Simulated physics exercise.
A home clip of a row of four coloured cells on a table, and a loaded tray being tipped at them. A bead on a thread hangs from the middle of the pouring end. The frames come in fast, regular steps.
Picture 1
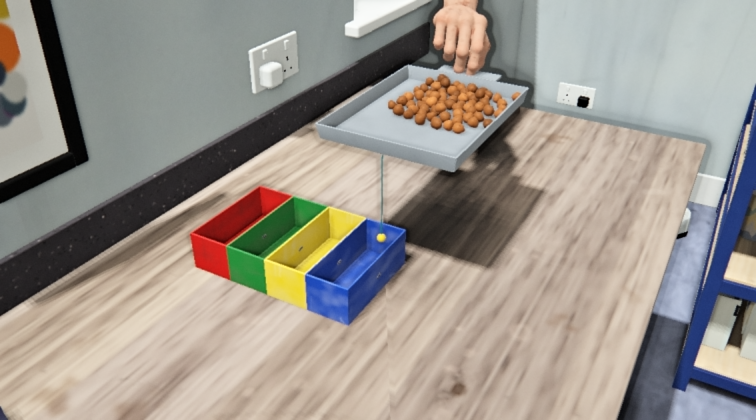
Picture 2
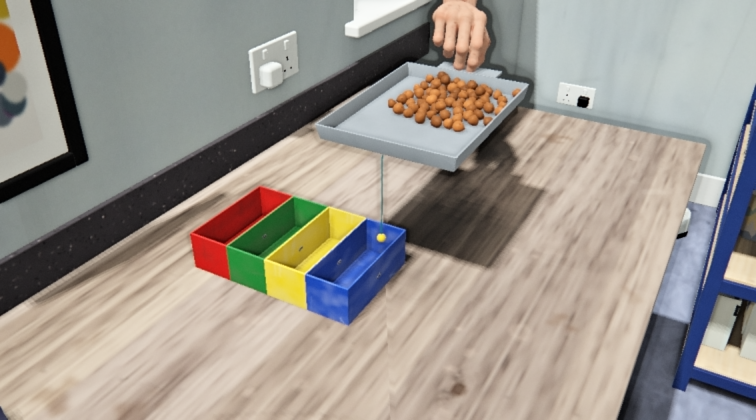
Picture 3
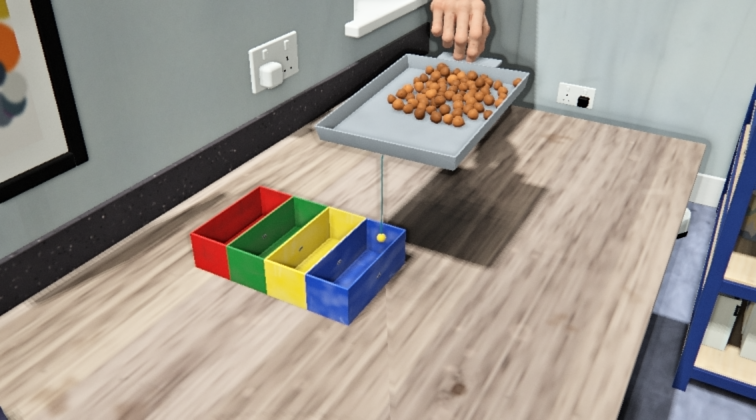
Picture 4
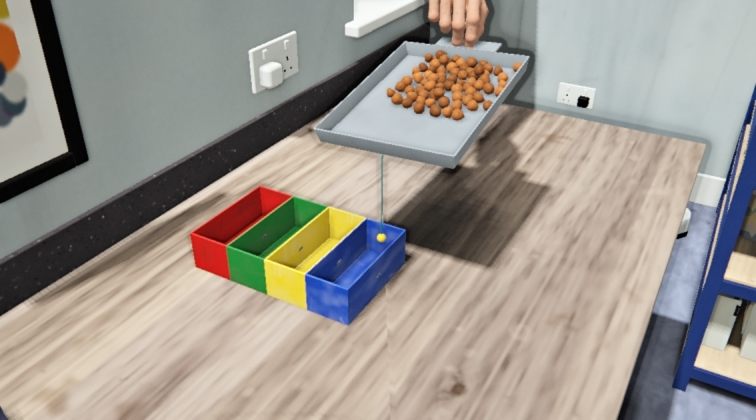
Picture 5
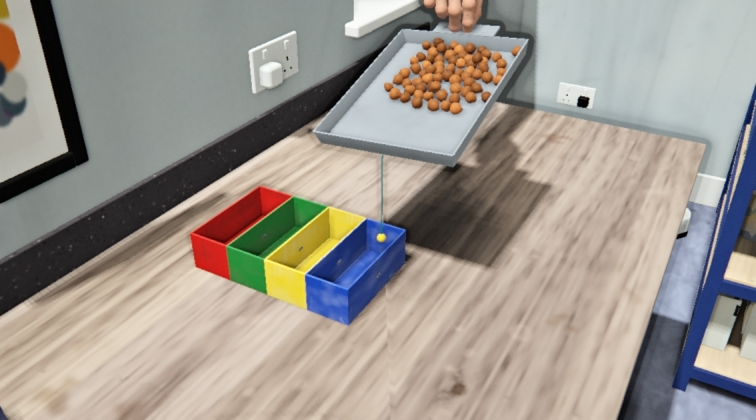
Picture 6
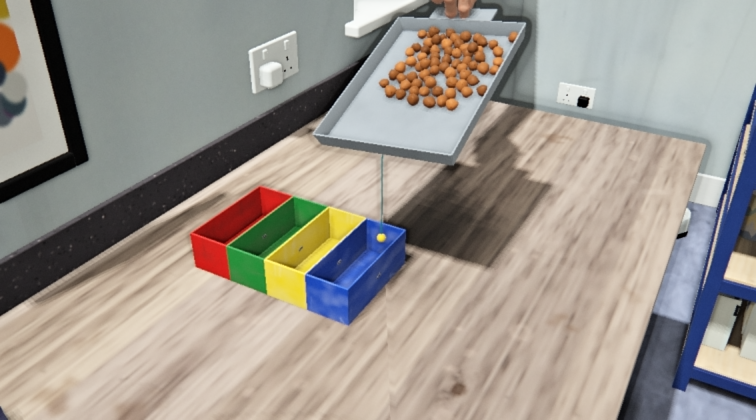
A hand raising the far end of a grey tray of round brown nuts above red, green, yellow and blue boxes.
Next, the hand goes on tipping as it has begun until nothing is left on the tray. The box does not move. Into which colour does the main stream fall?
The yellow cell gets the most.
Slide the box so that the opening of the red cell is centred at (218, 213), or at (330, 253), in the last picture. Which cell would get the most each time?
In turn: Blue; the red one.
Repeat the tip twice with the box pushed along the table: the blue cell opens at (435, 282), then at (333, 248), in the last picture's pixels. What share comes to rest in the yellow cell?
First some 10, then 30 per cent.
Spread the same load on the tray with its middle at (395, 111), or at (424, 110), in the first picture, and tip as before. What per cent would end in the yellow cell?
In turn 50 and 50 in a hundred.
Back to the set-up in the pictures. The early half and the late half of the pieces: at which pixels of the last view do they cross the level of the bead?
Early half (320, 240), late half (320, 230).
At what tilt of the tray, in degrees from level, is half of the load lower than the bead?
At some 105 degrees.
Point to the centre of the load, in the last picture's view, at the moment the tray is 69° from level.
Close to (351, 133).
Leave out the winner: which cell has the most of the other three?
It is the blue cell.
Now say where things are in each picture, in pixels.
In the first frame, corners of the pouring end at (320, 123) and (455, 156), level; middle of the load at (450, 105), hazelnuts; bead on its thread at (381, 238); red cell at (210, 253); green cell at (247, 267); yellow cell at (286, 281); blue cell at (327, 296).
In the second frame, corners of the pouring end at (320, 124) and (454, 156), level; middle of the load at (450, 103).
In the third frame, corners of the pouring end at (319, 125) and (454, 155), tipped barely, lowest at the left corner; middle of the load at (450, 96).
In the fourth frame, corners of the pouring end at (318, 127) and (452, 154), tipped a little, lowest at the left corner; middle of the load at (450, 86).
In the fifth frame, corners of the pouring end at (317, 130) and (451, 153), tipped clearly, lowest at the left corner; middle of the load at (448, 76).
In the sixth frame, corners of the pouring end at (317, 132) and (450, 152), tipped clearly, lowest at the left corner; middle of the load at (445, 67), about a third on the move; red cell at (210, 253); green cell at (247, 267); yellow cell at (286, 281); blue cell at (327, 296).
Soon, tray tipped steeply; most on the tray; a stray few in the yellow cell; about a quarter falling or outside the box.
A while on, tray tipped past a quarter turn; about a quarter on the tray; about a quarter in the yellow cell; a small part in the blue cell; a small part in the green cell; a stray few in the red cell; about a third falling or outside the box.
Towards the end, tray tipped past a quarter turn; about half in the yellow cell; about a quarter in the blue cell; a small part in the green cell; a stray few in the red cell; about a quarter falling or outside the box.
Finally, tray tipped past a quarter turn; about half in the yellow cell; about a quarter in the blue cell; a small part in the green cell; a stray few in the red cell; about a quarter outside the box.
